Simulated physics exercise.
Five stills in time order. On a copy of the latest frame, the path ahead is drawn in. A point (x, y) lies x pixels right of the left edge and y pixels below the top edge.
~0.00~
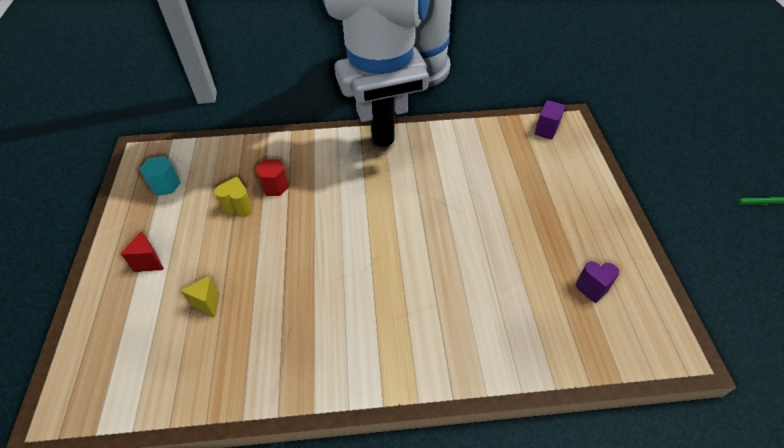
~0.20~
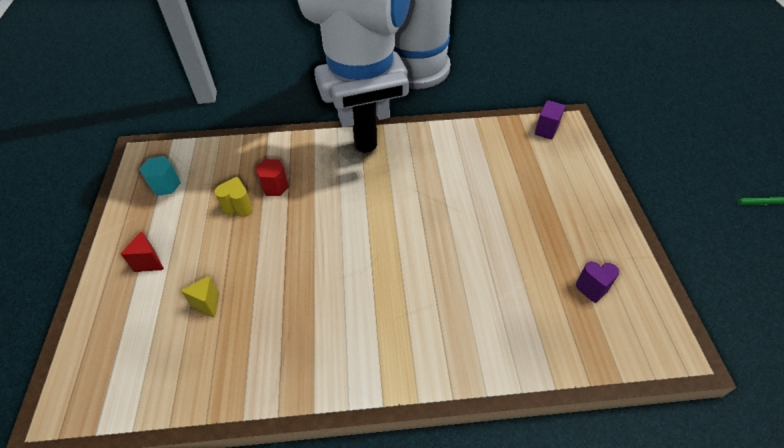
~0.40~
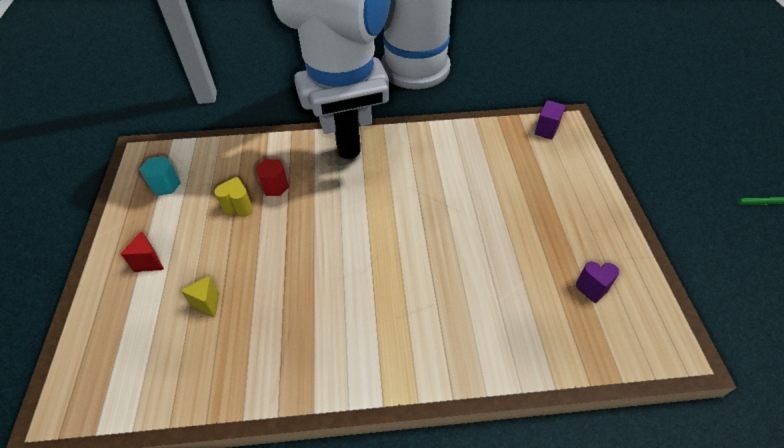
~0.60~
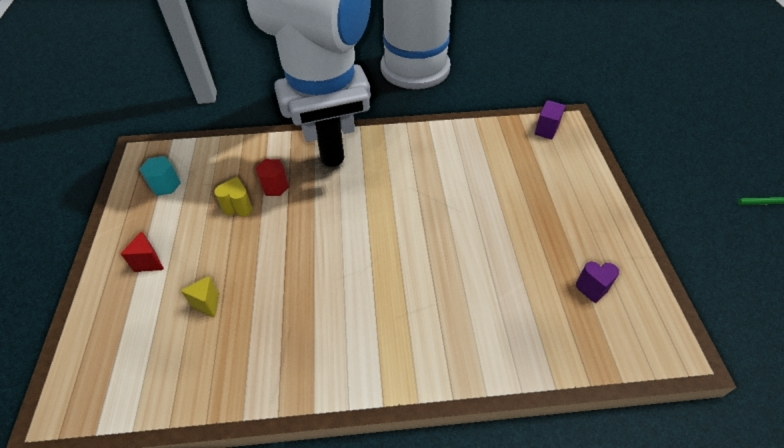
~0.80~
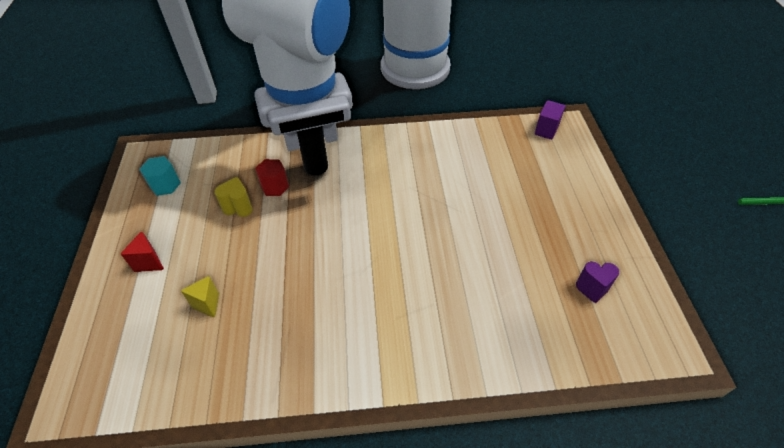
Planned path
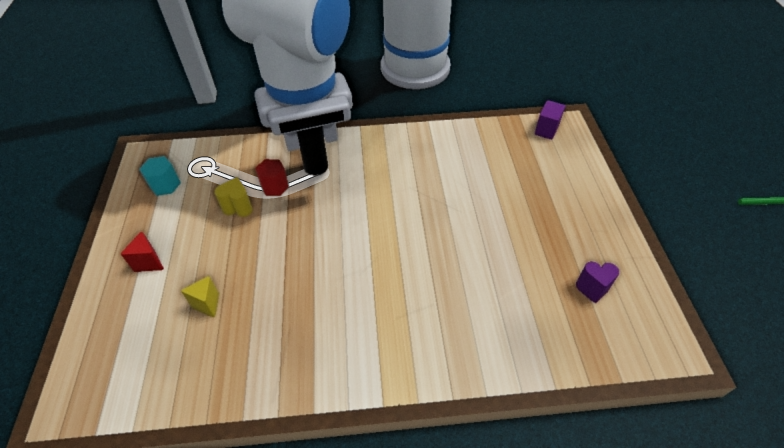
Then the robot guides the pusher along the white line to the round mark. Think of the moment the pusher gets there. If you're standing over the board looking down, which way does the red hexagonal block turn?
It twists against the clock when seen from above.
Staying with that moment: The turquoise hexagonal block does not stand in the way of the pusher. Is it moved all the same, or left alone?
From what I can tell, it will keep its place.
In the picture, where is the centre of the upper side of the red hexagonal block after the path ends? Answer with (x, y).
Roughly at (198, 174).
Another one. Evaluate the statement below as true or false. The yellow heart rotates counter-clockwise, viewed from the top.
My answer: True.
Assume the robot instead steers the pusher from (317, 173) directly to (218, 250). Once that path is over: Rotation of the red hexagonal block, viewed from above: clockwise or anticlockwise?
From overhead, clockwise.
The line goes from (317, 173) by way of (276, 189) and (237, 180) to (202, 167).
The first path, step by step. One third of the way, pusher (274, 184); yellow heart (228, 190), turned 25° anticlockwise; red hexagonal block (243, 173), turned 20° clockwise.
Two thirds of the way, pusher (235, 175); yellow heart (220, 193), turned 55° anticlockwise; red hexagonal block (205, 174), turned 40° anticlockwise.
At the end, pusher (200, 162); turquoise hexagonal block unmoved; yellow heart (220, 193), turned 55° anticlockwise; red hexagonal block (198, 174), turned 70° anticlockwise.
